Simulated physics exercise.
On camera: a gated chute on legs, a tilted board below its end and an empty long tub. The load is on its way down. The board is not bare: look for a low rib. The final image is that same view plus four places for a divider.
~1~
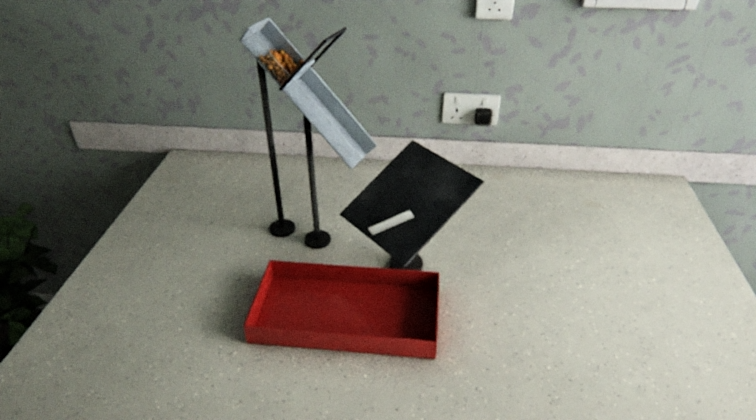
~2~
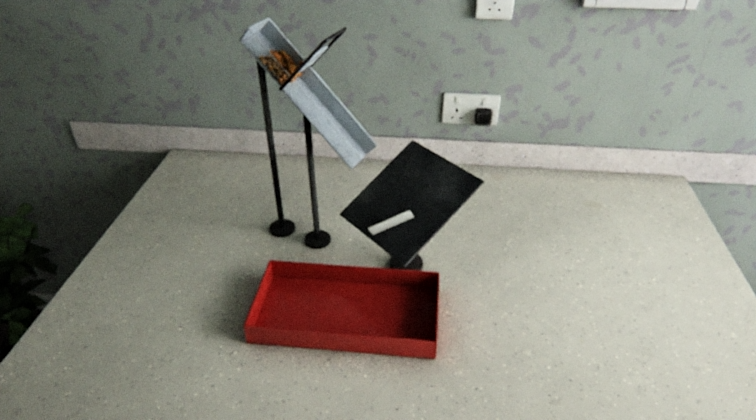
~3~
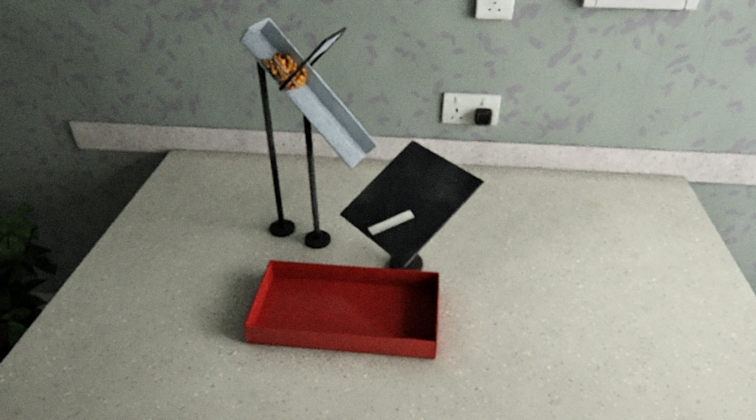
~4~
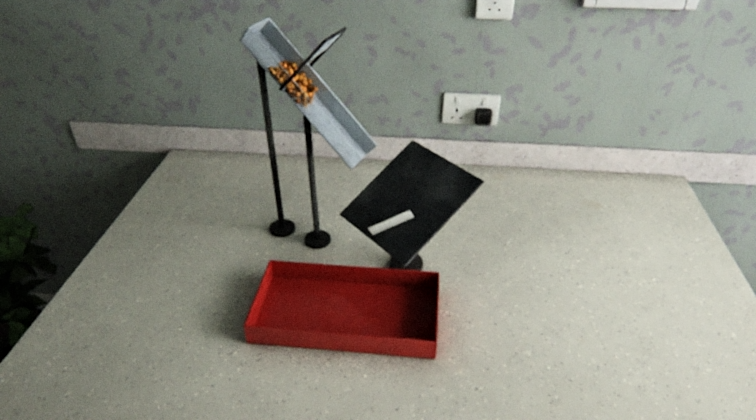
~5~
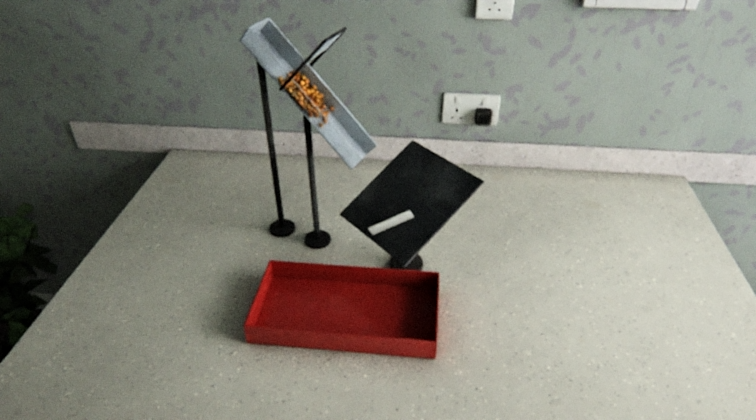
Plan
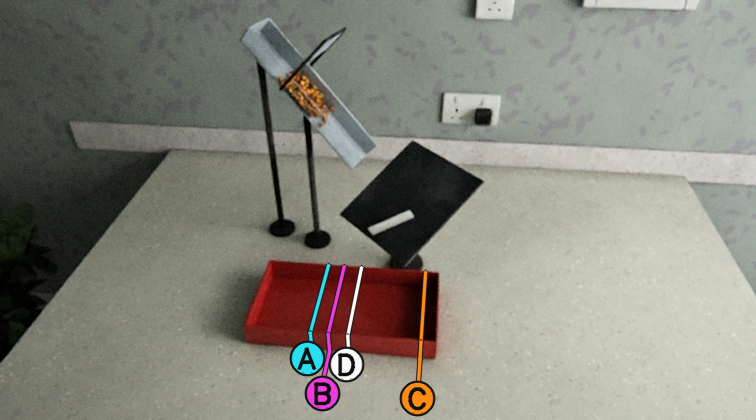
On a pale speckled worktop, a black gate on a raised light-grey chute swings, and small orange-brown pieces slide partway down the slope, above a tilted black board with a short white rib and an empty red tub.
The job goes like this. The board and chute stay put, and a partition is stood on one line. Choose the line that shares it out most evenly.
Line B.
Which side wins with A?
The right side.
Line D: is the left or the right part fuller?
The left side.
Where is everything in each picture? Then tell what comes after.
The first frame shows load behind the gate at (284, 65), roasted chickpeas; lip of the chute at (359, 162), sloping fairly steeply.
The second frame shows middle of the board at (409, 198), tilted fairly steeply; middle of its low edge at (370, 238); of its high edge at (446, 159).
The third frame shows front corners of the tub at (244, 326) and (436, 342), empty; front of the load at (303, 84).
The fourth frame shows middle of the load at (294, 83); its front at (310, 102), about a quarter of the way to the lip; rib from (410, 210) to (368, 228).
The fifth frame shows middle of the load at (305, 95); its front at (321, 125), about half of the way to the lip.
On the marked copy, line A crosses the front rim at (310, 331); line B crosses the front rim at (328, 333); line C crosses the front rim at (421, 340); line D crosses the front rim at (347, 334).
If A is chosen, of what is caught, a small part on the left of the divider, nearly all on the right.
If B is chosen, of what is caught, about a third on the left of the divider, about two thirds on the right.
If C is chosen, of what is caught, all on the left of the divider, none on the right.
If D is chosen, of what is caught, most on the left of the divider, a small part on the right.
